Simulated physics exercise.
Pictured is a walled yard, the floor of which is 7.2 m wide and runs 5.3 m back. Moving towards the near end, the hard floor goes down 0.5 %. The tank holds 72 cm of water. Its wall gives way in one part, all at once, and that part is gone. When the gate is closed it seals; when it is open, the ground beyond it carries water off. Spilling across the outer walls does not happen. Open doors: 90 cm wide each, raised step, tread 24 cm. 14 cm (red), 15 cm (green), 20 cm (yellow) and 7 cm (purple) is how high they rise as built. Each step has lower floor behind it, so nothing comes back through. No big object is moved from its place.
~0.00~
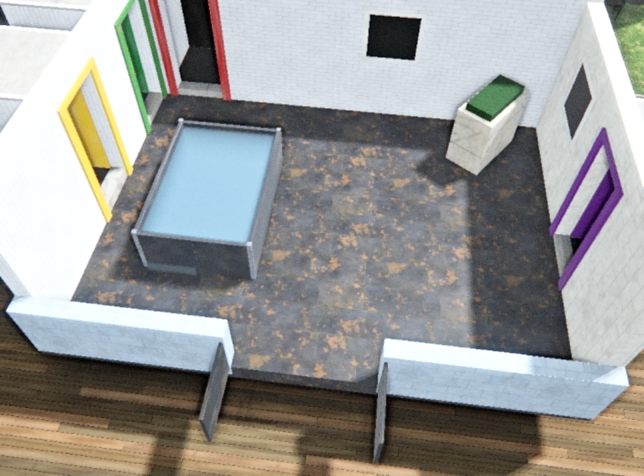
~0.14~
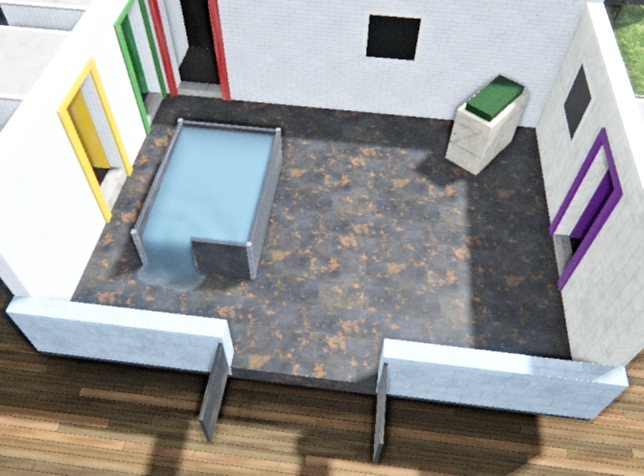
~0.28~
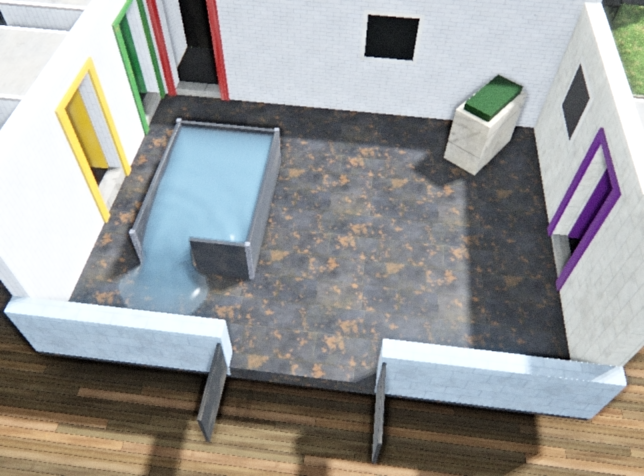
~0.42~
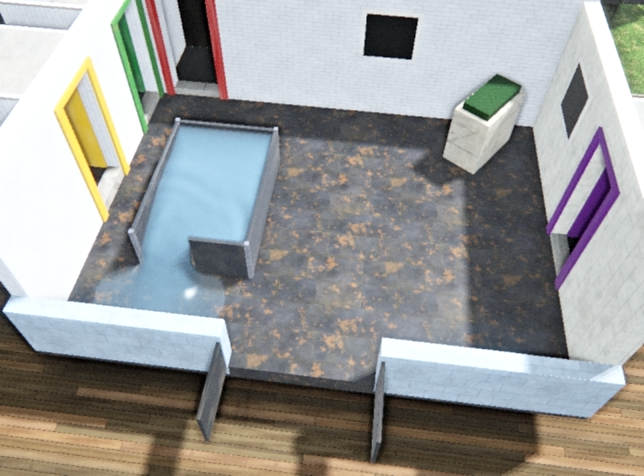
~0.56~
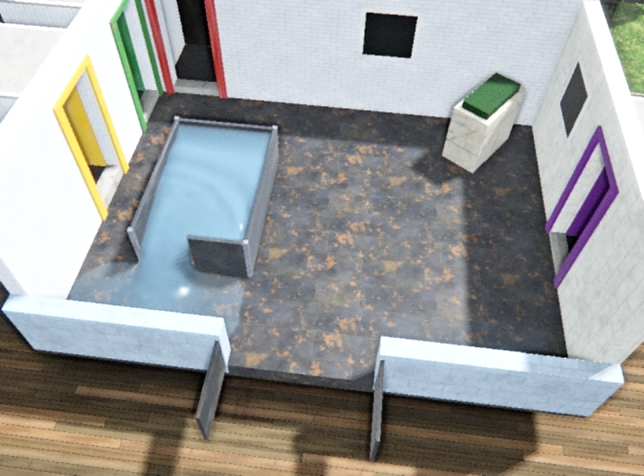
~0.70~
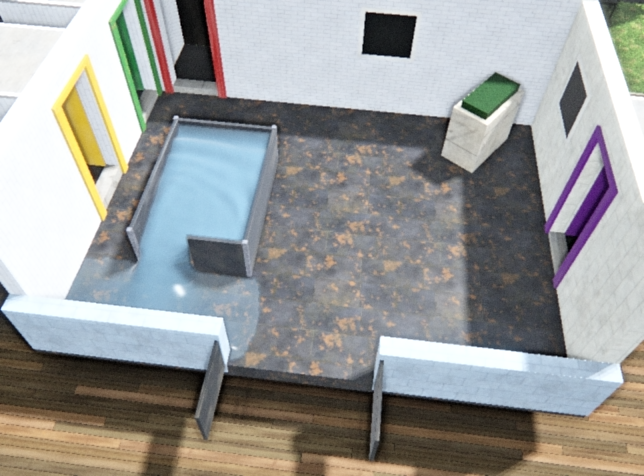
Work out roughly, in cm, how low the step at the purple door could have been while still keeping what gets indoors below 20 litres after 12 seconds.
No lower than about 6.5 cm.
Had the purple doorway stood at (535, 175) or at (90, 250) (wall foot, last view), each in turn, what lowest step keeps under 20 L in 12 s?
6.5 and 14.0 cm.
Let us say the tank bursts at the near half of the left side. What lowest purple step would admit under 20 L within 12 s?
Minimum height: Approx. 8.5 cm.
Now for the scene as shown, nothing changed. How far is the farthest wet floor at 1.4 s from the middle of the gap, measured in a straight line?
Near 3.0 metres, give or take.
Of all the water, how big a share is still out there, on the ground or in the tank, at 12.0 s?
Some 88 %.
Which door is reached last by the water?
It's the purple one.
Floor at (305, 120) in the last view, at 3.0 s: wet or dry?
At that moment it's not yet touched.
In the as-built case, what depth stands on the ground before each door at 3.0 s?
Lab note, cm: Red 7; green 4; yellow 7; purple 0.
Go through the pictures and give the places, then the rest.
Still water, 72 cm deep, in the tank at (213, 181); the purple door at (581, 217) is dry, in the first picture.
The front is at (183, 288), 0.4 m from the gap at (171, 255); 0.2 m2 of floor is wet, 72 cm left at the back, in the second picture.
The front is at a hidden place, 0.8 m from the gap at (170, 257); 0.8 m2 of floor is wet, 72 cm left at the back, in the third picture.
Water pours out at (169, 257) and has run 1.3 m, to a hidden place; about 8 cm deep outside, 72 cm at the back, in the fourth picture.
The front is at a hidden place, 1.4 m from the gap at (168, 256); 2.4 m2 of floor is wet, 72 cm left at the back, in the fifth picture.
The front is at a hidden place, 1.6 m from the gap at (168, 256); 2.8 m2 of floor is wet, 66 cm left at the back; the purple door at (575, 215), 5.9 m from the gap, is still 4.9 m from the nearest water, in the sixth picture.
After 1.4 s water covers 15 % of the floor, deepest (58 cm) near (53, 327); it has not reached the purple door.
After 3.0 s water covers 50 % of the floor, deepest (37 cm) near (53, 327); it has not reached the purple door.
After 12.0 s water covers 95 % of the floor, deepest (12 cm) near (560, 388); 8 cm at the purple door, 12 litres in over its 7 cm step.
At the purple door as built, the water arrived by 3.6 s and peaked near 10 cm at 11.2 s.
Run again over the same 12 s with other heights there, 35 litres in over 5.5 cm, 8 litres over 7.5 cm. The limit of 20 litres is kept from about 6.5 cm up.
